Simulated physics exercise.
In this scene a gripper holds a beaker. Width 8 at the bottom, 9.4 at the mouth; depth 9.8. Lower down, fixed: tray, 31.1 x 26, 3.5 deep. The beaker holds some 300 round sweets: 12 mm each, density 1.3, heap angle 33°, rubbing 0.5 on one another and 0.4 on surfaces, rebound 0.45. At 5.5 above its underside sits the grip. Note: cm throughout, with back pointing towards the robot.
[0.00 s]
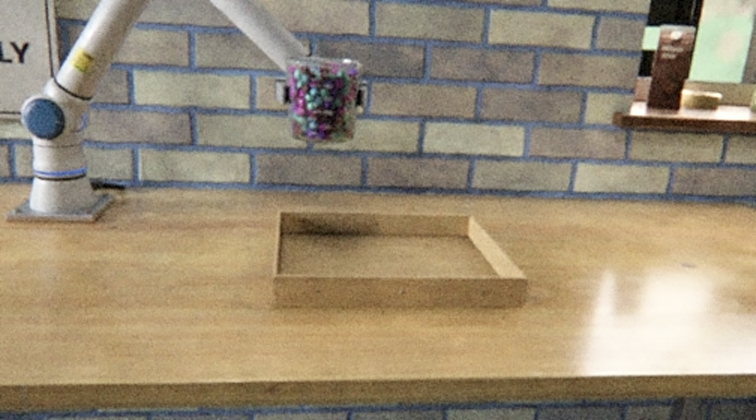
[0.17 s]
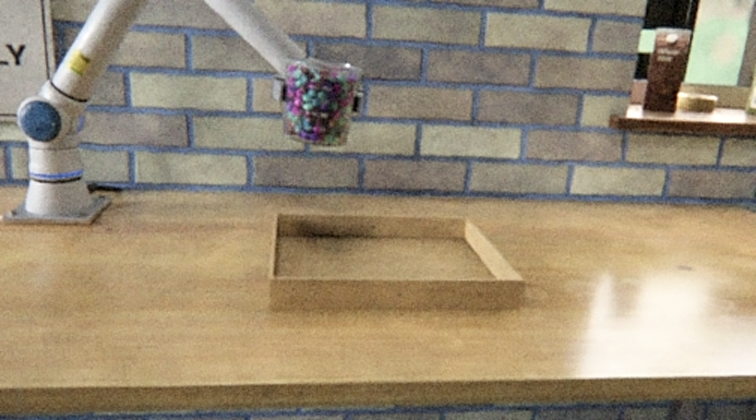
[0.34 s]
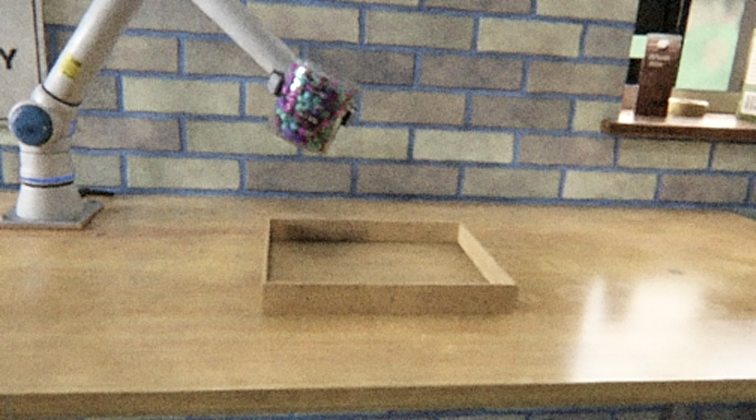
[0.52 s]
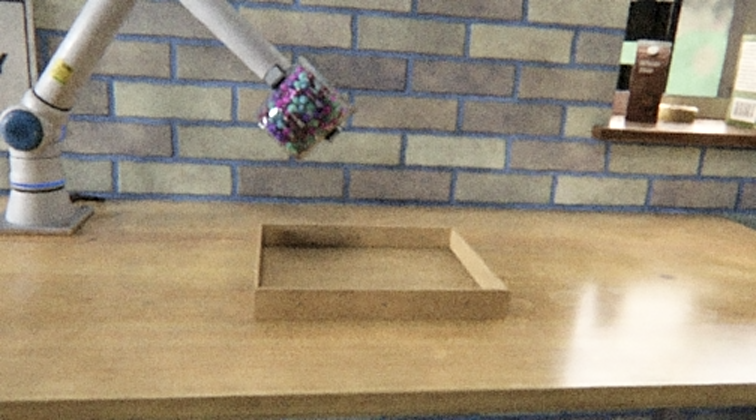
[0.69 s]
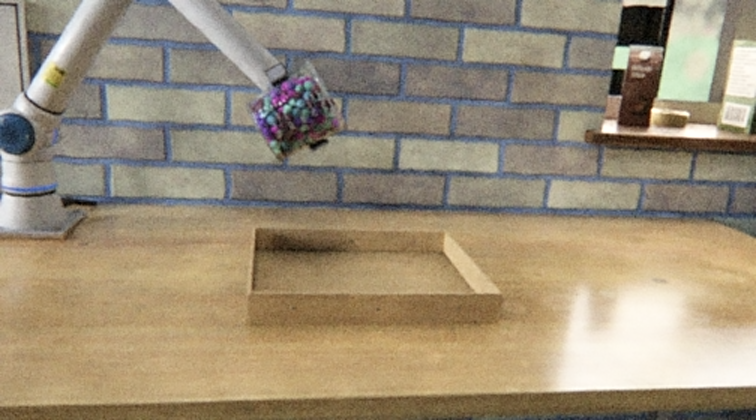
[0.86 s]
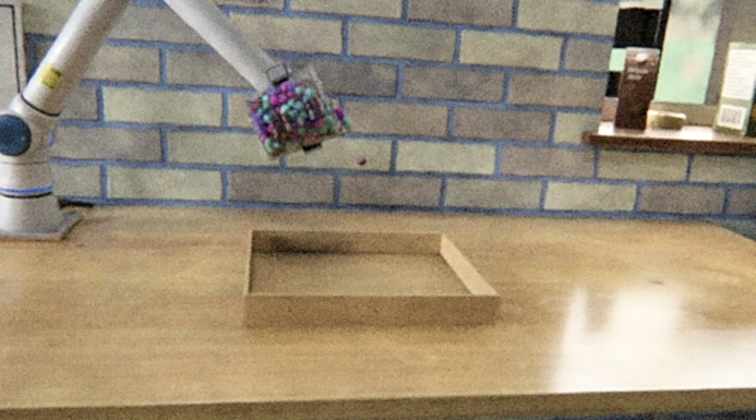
At first, a robot arm holds a clear beaker of small purple, teal and dark round sweets upright above a shallow wooden tray on a table. The arm then tilts the beaker steadily to the right until it leans far over, and a single sweet leaves its mouth into the air.
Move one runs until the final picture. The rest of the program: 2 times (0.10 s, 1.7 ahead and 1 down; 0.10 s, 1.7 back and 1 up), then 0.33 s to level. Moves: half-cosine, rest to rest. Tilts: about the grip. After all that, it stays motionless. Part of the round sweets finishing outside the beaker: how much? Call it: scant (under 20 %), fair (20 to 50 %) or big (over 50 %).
Scant; under 20 %.
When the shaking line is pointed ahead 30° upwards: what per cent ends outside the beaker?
25 %.
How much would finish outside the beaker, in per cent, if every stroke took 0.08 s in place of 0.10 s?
The share would be near 15 %.
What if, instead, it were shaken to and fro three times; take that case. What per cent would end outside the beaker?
It would come to around 15 %.
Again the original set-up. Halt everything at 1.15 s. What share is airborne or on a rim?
About 2 per cent.
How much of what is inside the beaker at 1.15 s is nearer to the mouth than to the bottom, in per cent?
Roughly 50 per cent.
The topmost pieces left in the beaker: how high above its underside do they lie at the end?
Around 10.0 cm up.
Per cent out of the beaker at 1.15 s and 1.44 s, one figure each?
First it's 5 percent, and after that 10 percent.
After 1.15 s, tilted 63° forward, highest piece 26 above the table; 281 in the beaker, 11 in the tray, 6 in flight or on a rim.
After 1.44 s, tilted 26° forward, highest piece 27 above the table; 264 in the beaker, 29 in the tray, 5 in flight or on a rim.
After 1.79 s, level, highest piece 29 above the table; 263 in the beaker, 35 in the tray.
After 2.84 s, level, highest piece 29 above the table; 263 in the beaker, 35 in the tray.
At rest, 263 in the beaker, 35 in the tray. That is 12 % outside the beaker.
